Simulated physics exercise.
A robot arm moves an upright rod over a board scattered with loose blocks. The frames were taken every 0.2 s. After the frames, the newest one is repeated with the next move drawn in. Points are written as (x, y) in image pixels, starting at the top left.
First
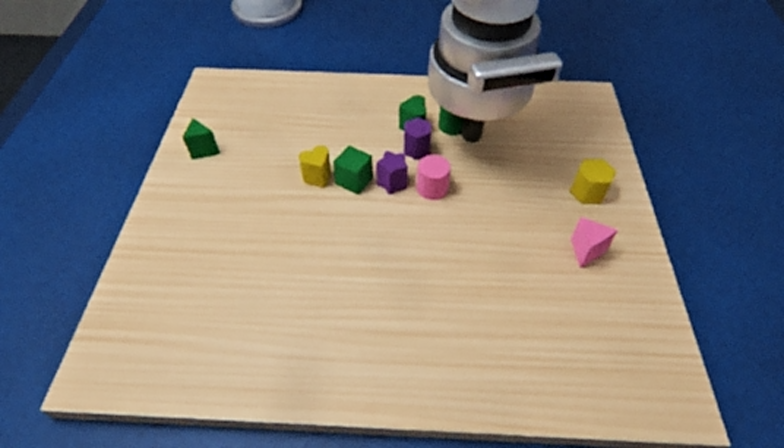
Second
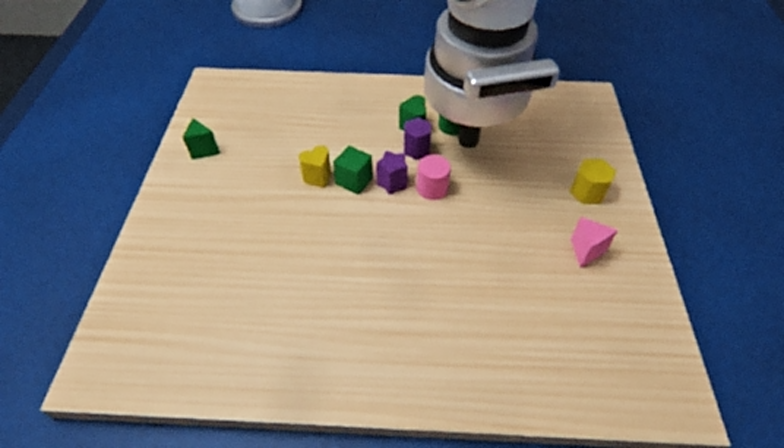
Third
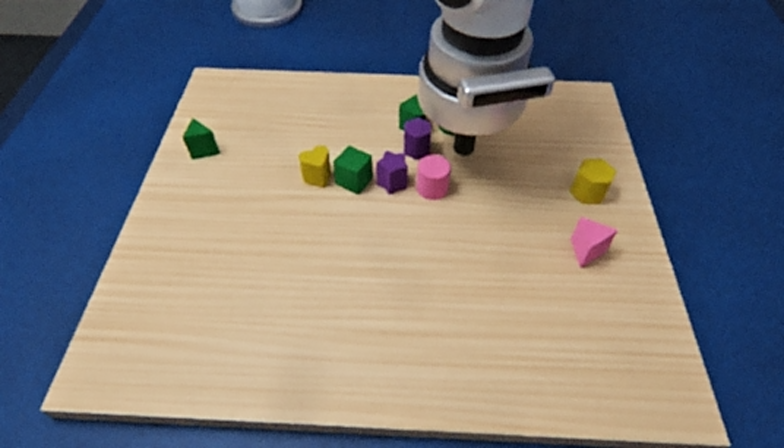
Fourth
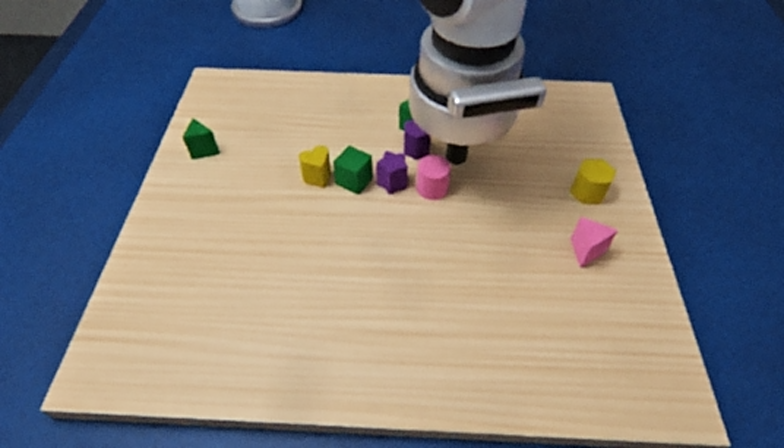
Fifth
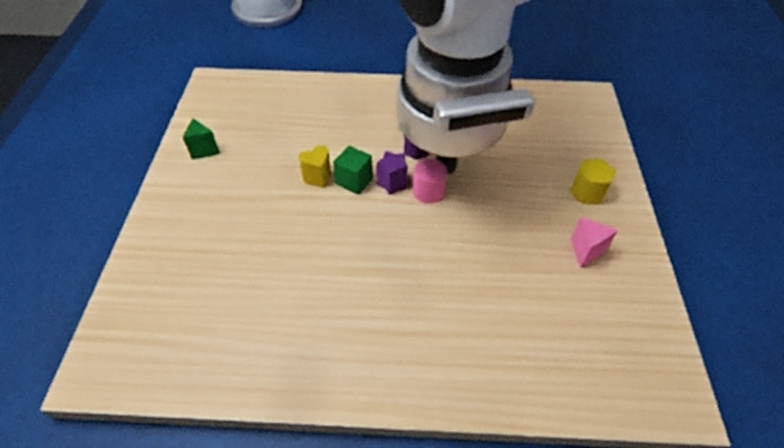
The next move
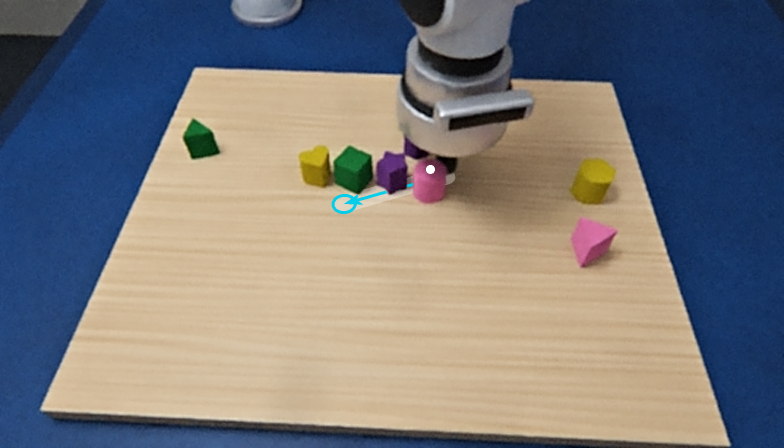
A robot arm lowered its dark rod slowly down and slightly left across a wooden board of colorful blocks, then nudged the pink cylinder a tiny bit, while the other blocks stayed put.
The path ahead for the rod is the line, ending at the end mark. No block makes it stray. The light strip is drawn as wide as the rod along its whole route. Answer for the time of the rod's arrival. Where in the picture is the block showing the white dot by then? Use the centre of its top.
Its top middle: (407, 187).
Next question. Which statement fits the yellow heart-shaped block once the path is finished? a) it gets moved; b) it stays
The one that fits is a, it gets moved.
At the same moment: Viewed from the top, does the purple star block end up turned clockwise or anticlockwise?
Seen from above, clockwise.
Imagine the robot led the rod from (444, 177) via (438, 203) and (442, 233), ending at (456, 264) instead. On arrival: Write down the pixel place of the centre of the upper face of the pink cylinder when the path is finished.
In the picture, that point is around (412, 191).
The line goes in a line from (444, 177) to (344, 204); the dot is on the pink cylinder.
The first path, step by step. One third of the way, rod (412, 175); purple star block (389, 161), turned 15° clockwise; pink cylinder (411, 183).
Two thirds of the way, rod (378, 185); yellow heart-shaped block (301, 151); green square (331, 156), turned 20° clockwise; purple star block (354, 169), turned 20° clockwise; pink cylinder (407, 187).
At the end, rod (343, 195); yellow heart-shaped block (289, 146), turned 20° anticlockwise; green square (316, 151), turned 50° clockwise; purple star block (322, 171), turned 50° clockwise; pink cylinder (407, 187).
